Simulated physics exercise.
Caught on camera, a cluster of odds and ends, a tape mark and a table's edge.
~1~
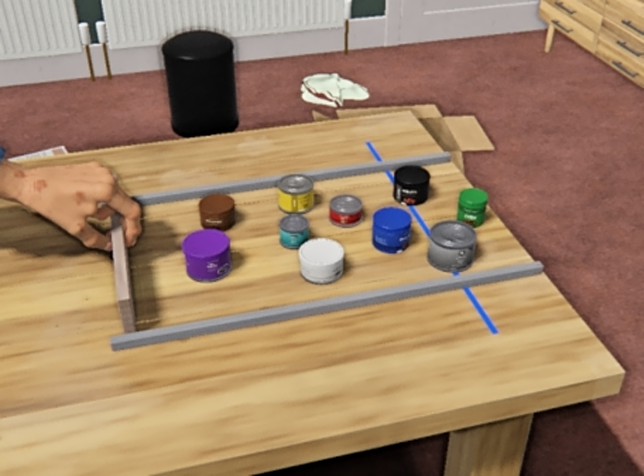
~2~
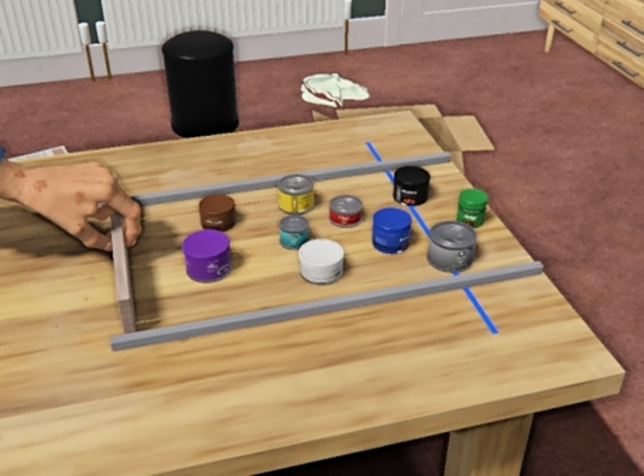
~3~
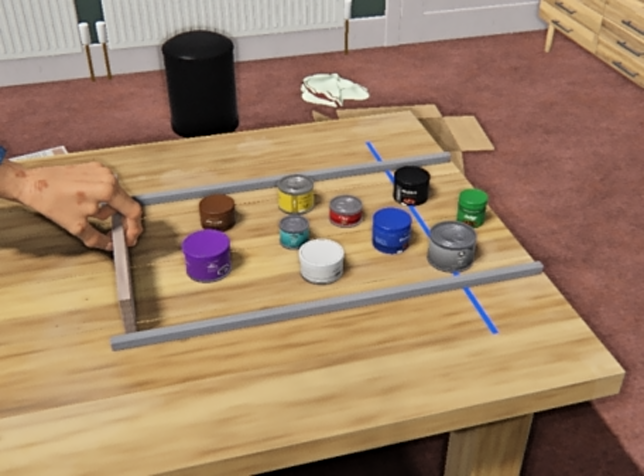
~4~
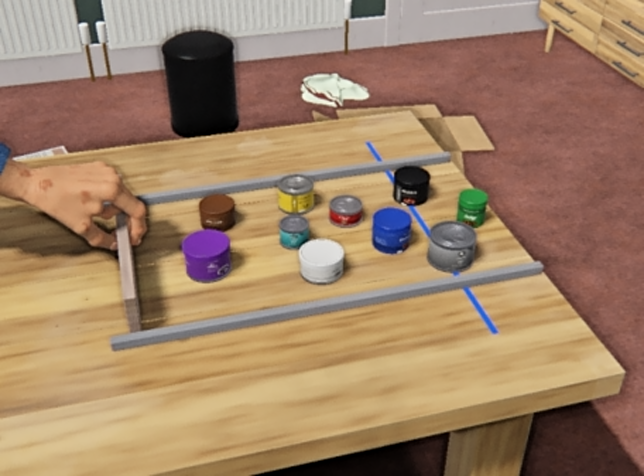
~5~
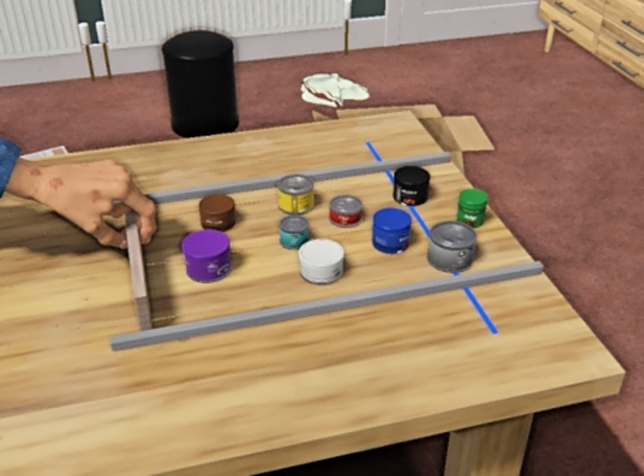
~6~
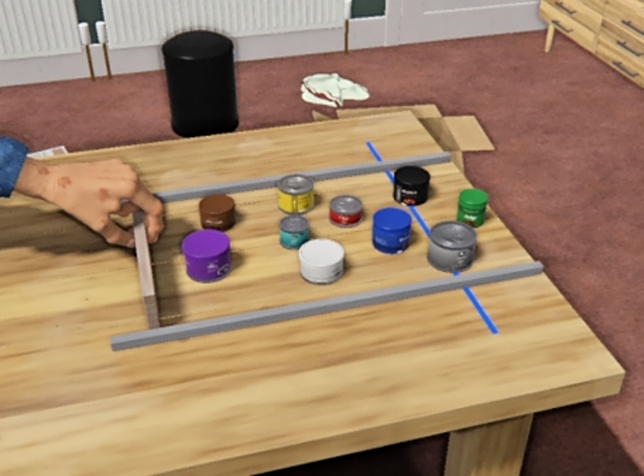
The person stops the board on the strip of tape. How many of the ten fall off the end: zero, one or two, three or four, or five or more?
The number that fall off is zero.
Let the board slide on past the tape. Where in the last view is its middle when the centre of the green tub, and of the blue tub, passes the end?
About (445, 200), and (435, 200) for the other.
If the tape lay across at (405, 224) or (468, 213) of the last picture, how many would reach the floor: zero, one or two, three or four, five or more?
One after another: None at all; more than four.
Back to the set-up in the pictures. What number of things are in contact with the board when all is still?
It touches 5.
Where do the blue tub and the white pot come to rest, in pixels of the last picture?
The blue tub at (491, 219), the white pot at (466, 247).
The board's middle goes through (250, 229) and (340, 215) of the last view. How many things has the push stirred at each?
By then 3, and 7.
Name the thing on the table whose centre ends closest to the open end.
That is the green tub.
A little later, none off yet; green tub at rest near (472, 209); black tub at rest near (411, 186); grey pot at rest near (452, 247).
When it is over, the number that fall off is zero.
